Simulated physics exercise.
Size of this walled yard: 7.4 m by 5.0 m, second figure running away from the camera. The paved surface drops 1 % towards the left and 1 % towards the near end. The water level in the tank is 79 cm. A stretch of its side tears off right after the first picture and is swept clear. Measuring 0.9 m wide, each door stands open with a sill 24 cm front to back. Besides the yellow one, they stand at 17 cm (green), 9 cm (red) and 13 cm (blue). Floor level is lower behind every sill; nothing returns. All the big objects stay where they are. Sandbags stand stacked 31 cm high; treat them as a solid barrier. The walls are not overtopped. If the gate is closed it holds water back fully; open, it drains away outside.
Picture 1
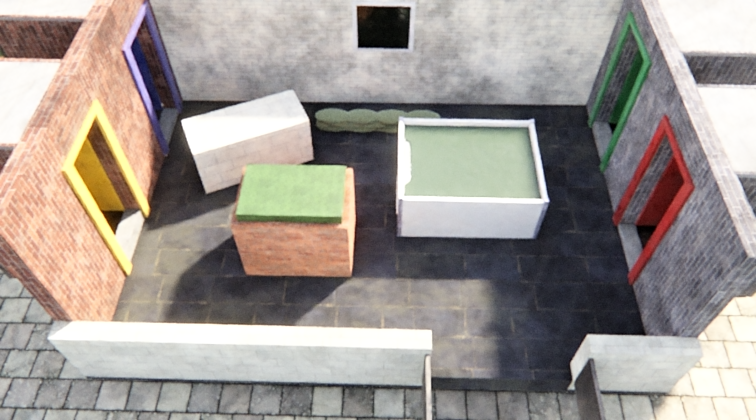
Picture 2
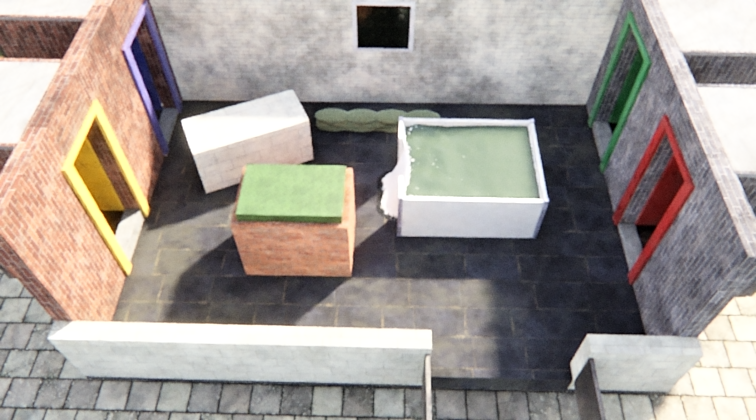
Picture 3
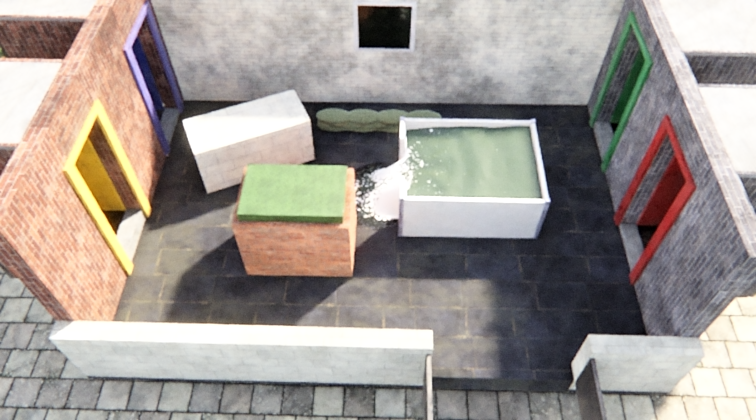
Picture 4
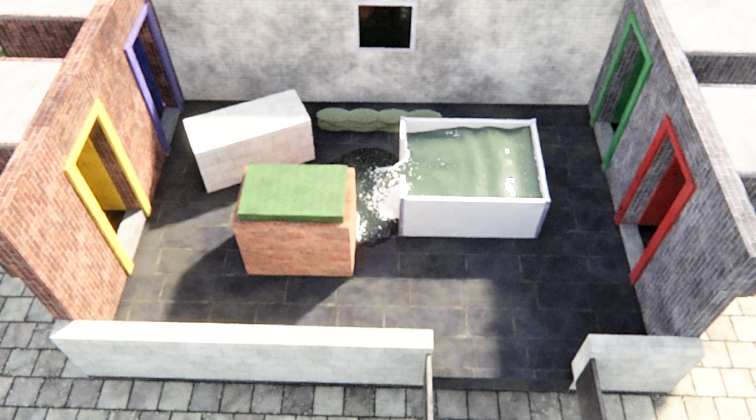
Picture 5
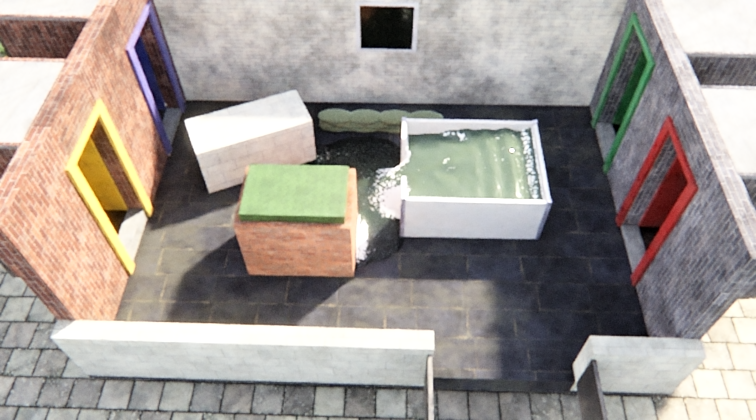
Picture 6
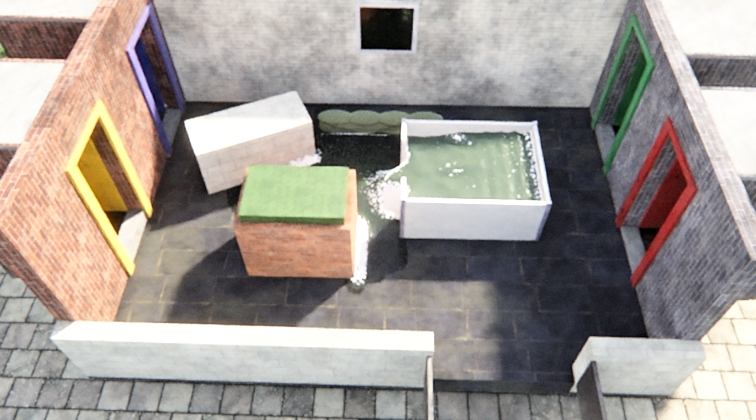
A white-walled tank of greenish water stands right of centre in a paved, walled yard, seen from high above the low front wall. A brick block with a green top and a pale slanted block sit to its left, between yellow and purple doorways and green and red ones. Water bursts from the tank's left side, foams against the brick block and spreads around it while the tank's surface ripples.
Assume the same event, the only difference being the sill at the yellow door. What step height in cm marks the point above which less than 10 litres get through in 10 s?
The point is around 33 cm.
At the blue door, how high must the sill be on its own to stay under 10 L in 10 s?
About 10.5 cm at blue.
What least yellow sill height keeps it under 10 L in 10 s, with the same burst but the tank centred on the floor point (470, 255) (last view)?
In that case about 9.0 cm.
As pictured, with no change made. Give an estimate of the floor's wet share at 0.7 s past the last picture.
The wet part is about 25 per cent.
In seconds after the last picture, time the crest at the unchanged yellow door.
The depth peaks at about 1.6 seconds.
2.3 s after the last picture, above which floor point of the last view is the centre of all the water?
Near (350, 208).
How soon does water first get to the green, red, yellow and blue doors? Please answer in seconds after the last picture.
Green = 5.0 s, red = 5.5 s, yellow = 0.5 s, blue = 1.1 s.
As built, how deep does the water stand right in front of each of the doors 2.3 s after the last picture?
Green door 0 cm, red door 0 cm, yellow door 28 cm, blue door 4 cm.
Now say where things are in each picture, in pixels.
The first picture shows the tank at (469, 162) is whole and still, 79 cm deep; the yellow door at (115, 200) is dry.
In the second picture, the front is at (381, 209), 0.3 m from the gap at (402, 183); 0.2 m2 of floor is wet, 79 cm left at the back.
In the third picture, the front is at a hidden place, 0.9 m from the gap at (403, 183); 0.8 m2 of floor is wet, 79 cm left at the back.
In the fourth picture, the gap is at (403, 183), the front 1.5 m out at a hidden place; the back of the tank holds 77 cm.
In the fifth picture, the front is at a hidden place, 2.1 m from the gap at (405, 184); 3.1 m2 of floor is wet, 69 cm left at the back.
In the sixth picture, the gap is at (404, 184), the front 2.8 m out at (232, 198); the back of the tank holds 66 cm; 1.5 m in a straight line remain to the yellow door at (118, 200).
Then, 0.7 s after the last picture water covers 25 % of the floor, deepest (39 cm) near (150, 215); 15 cm at the yellow door, 0 litres in over its 23 cm sill.
Then, 2.3 s after the last picture water covers 50 % of the floor, deepest (40 cm) near (104, 352); 28 cm at the yellow door, 54 litres in over its 23 cm sill.
Then, 9.3 s after the last picture water covers 95 % of the floor, deepest (14 cm) near (104, 352); 11 cm at the yellow door, 62 litres in over its 23 cm sill.
At the yellow door as built, the water peaked near 35 cm, 1.5 s after the last picture.
Run again over the same 10 s with other heights there, 19 litres in over 30 cm, 5 litres over 35.5 cm. The limit of 10 litres is kept from about 33 cm up.
